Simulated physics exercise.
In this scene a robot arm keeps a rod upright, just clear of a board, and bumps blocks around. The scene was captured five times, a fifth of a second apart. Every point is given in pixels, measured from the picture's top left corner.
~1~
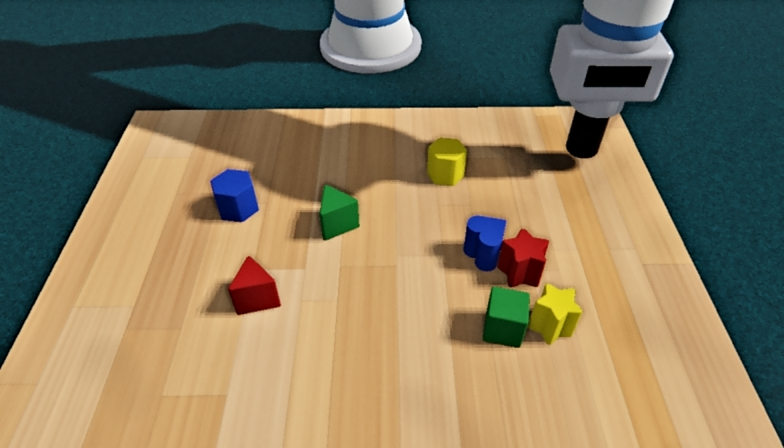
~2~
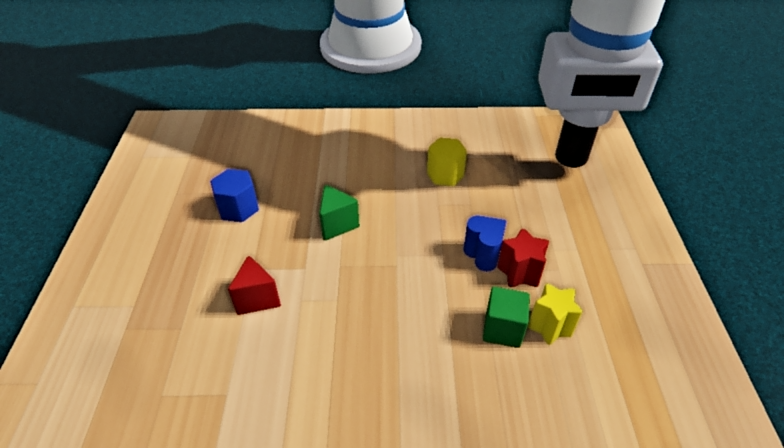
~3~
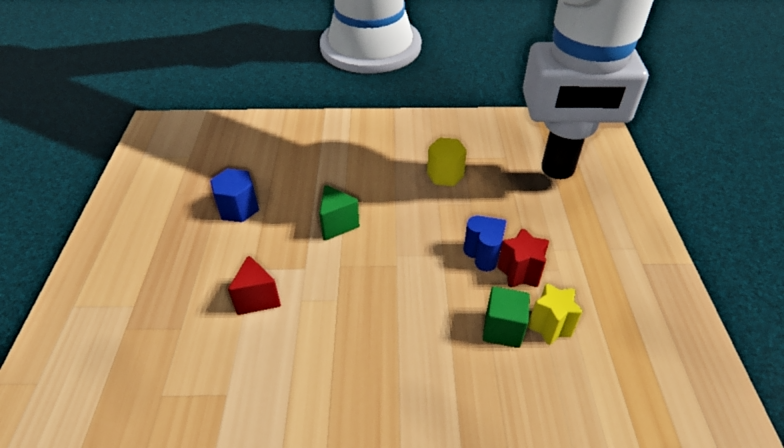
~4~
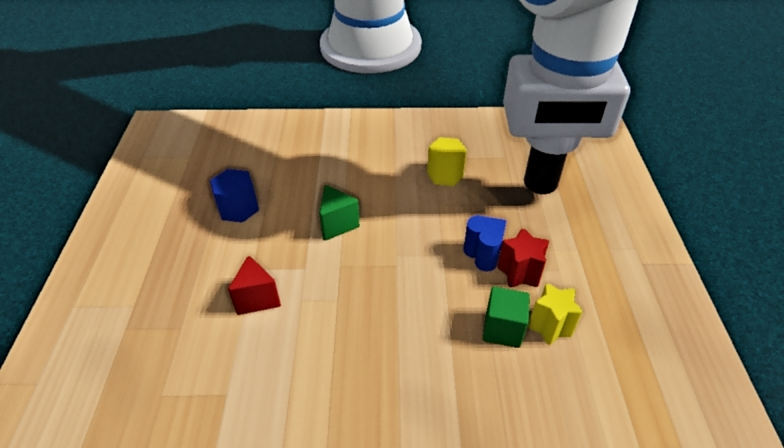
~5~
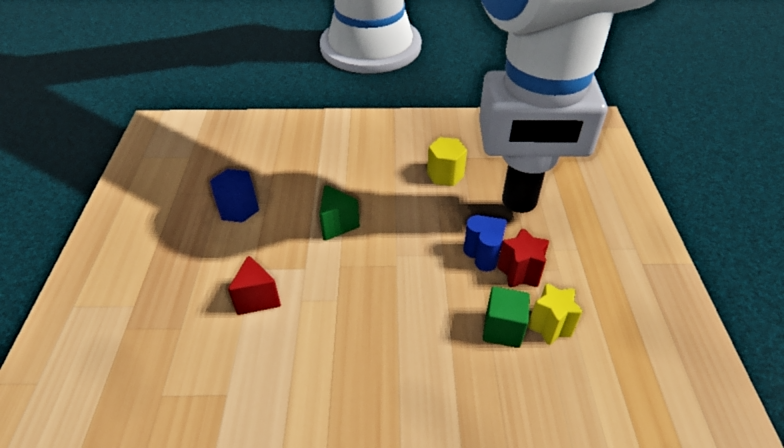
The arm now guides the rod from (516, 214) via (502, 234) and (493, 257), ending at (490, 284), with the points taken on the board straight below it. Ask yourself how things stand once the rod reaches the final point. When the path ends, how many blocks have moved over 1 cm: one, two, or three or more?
Two blocks move.
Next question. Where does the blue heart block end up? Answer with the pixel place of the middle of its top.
Expect it around (458, 261).
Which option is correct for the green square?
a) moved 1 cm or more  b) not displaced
b: Not displaced.
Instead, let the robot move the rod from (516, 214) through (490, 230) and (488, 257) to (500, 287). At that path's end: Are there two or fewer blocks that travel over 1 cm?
Going by the path, yes.
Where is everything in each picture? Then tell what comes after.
Rod's lower end at (581, 150); blue heart block at (488, 228); green square at (510, 304); red star at (527, 245), in the first picture.
Rod at (571, 159); blocks still, in the second picture.
Rod at (557, 170); blocks still, in the third picture.
Rod at (540, 184); blocks still, in the fourth picture.
Rod at (519, 202); blue heart block at (488, 228); green square at (510, 304); red star at (527, 245), in the fifth picture.
What follows on the original path. Halfway along, rod at (498, 233); blue heart block at (479, 237), turned 25° clockwise.
At the end, rod at (492, 272); blue heart block at (458, 261), turned 75° clockwise; green square still; red star at (535, 259), turned 50° anticlockwise.
